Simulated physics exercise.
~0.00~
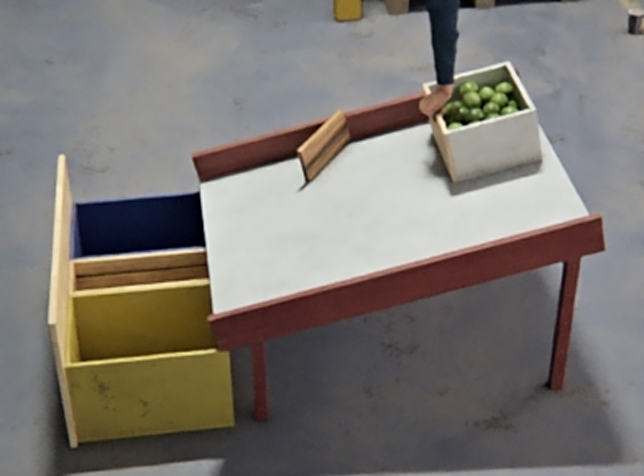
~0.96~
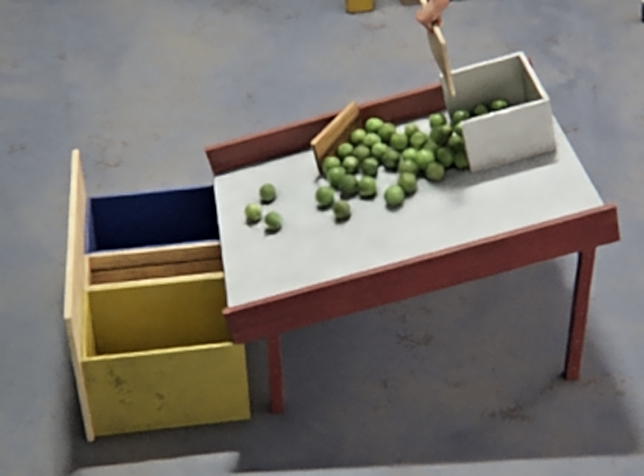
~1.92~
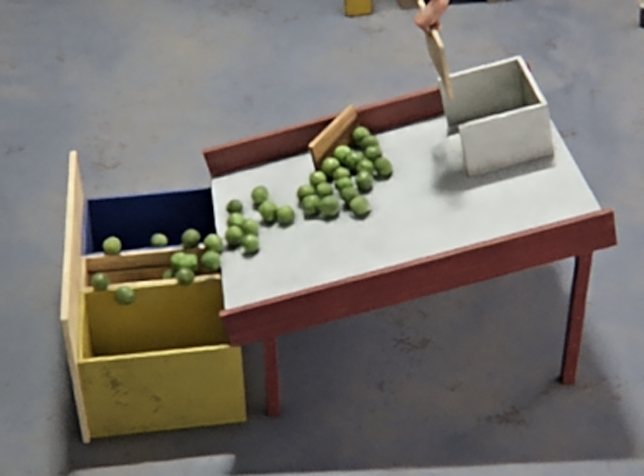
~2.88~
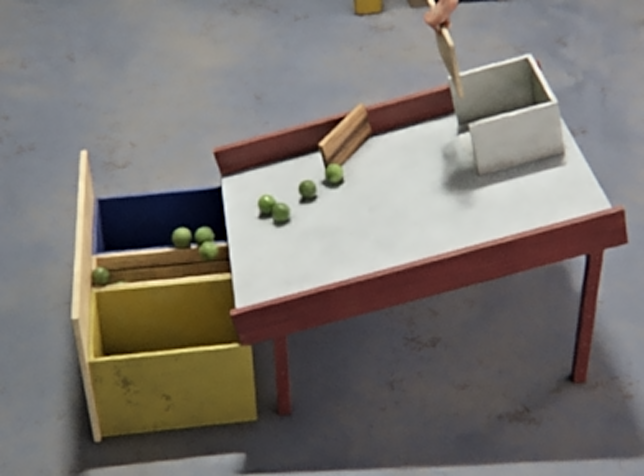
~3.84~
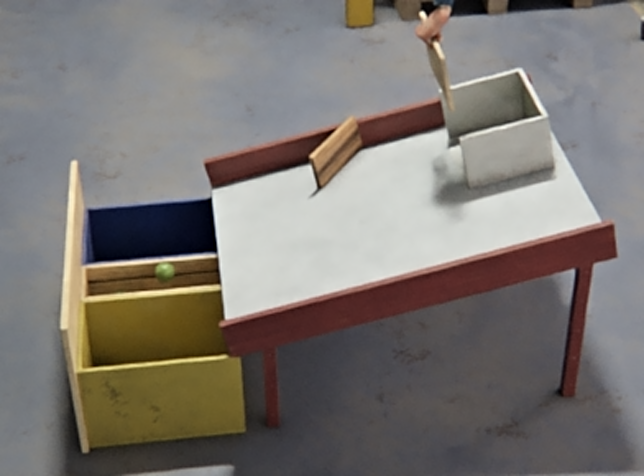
A pale sloping table with dark red side walls stands on a grey concrete floor, seen from above, with a white box heaped with green apples at its upper right. At the lower left end sit a blue tub, a narrow wooden bin and a yellow tub, and an angled wooden board juts from the far wall. A hand lifts the box's gate, and the apples spill out and roll leftward past the board. They drop off the low end among the three containers until the table is bare, the box empty, and one apple shows in the wooden bin.
